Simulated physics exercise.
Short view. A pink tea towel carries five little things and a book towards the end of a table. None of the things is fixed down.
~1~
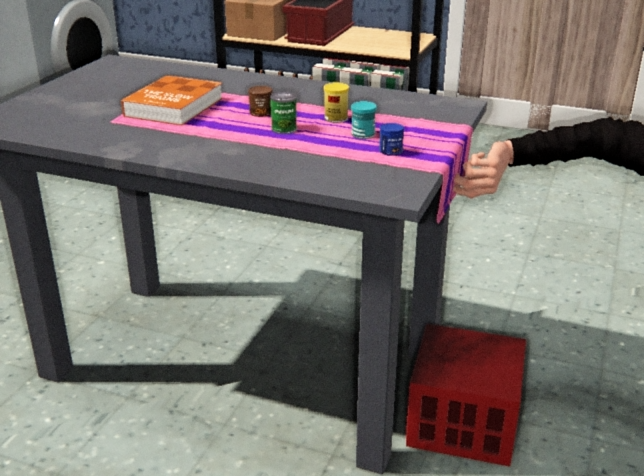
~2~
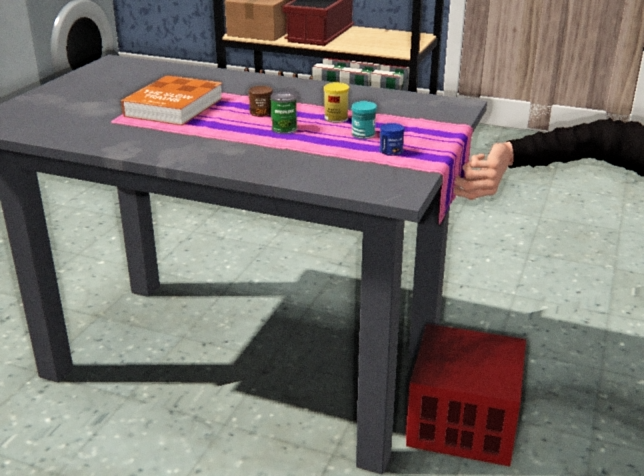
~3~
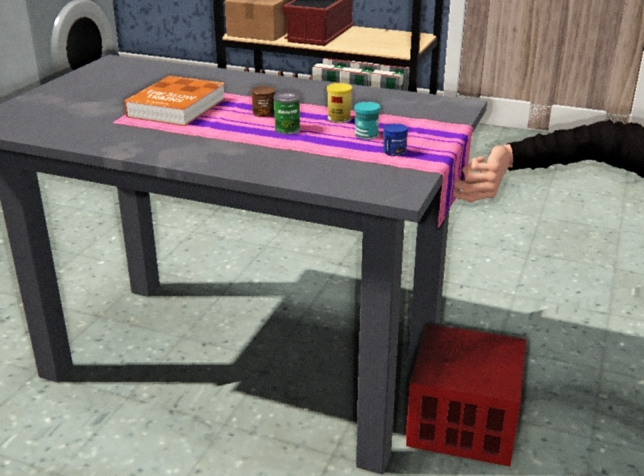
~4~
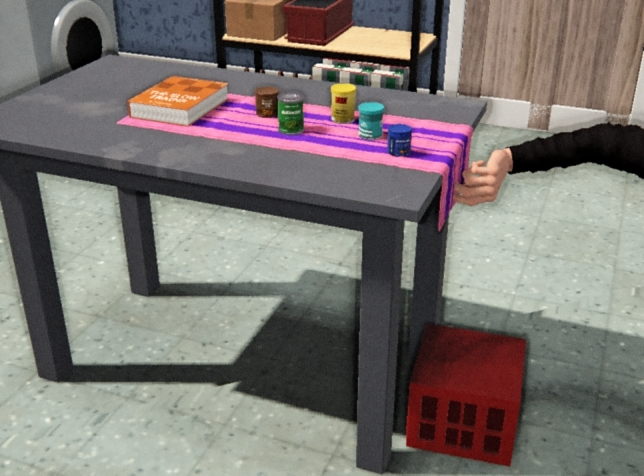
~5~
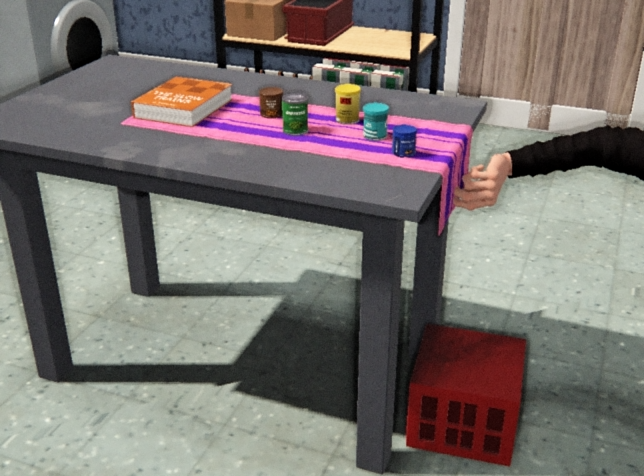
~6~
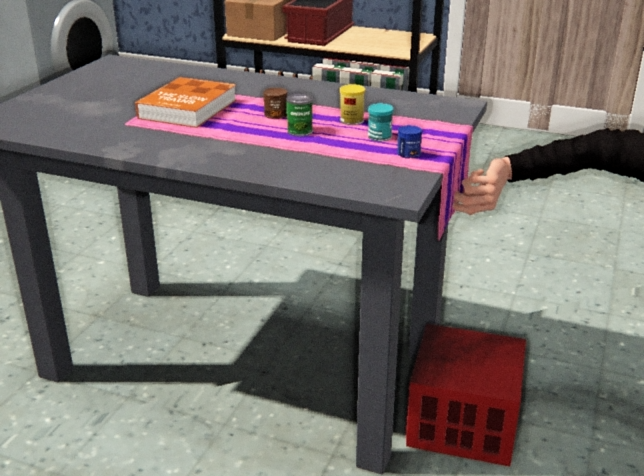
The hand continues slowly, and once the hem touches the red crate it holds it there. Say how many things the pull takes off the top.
It takes off four.
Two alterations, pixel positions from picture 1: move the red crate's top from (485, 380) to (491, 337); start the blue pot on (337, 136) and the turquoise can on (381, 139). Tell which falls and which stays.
Result - the blue pot comes off, and the turquoise can comes off.
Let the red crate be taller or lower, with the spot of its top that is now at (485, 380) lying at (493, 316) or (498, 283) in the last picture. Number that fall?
Then 2 and 1.
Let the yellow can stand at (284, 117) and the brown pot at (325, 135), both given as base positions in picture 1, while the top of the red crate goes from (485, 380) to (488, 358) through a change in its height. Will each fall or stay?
Yellow can stays, brown pot is gone.
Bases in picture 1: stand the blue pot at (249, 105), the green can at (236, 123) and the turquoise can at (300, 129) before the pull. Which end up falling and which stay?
So, the blue pot makes it through, the green can makes it through, the turquoise can ends up down.
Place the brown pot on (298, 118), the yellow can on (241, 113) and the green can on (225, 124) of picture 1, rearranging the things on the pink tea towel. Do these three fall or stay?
Here's how it goes: The brown pot ends up down, the yellow can makes it through, and the green can makes it through.
Early on, hem near (449, 298); blue pot and turquoise can gone.
Midway, hem near (447, 343); blue pot, turquoise can and yellow can gone.
Finally, hem on the crate; blue pot, turquoise can, yellow can and green can gone. The count of fallen things is four.
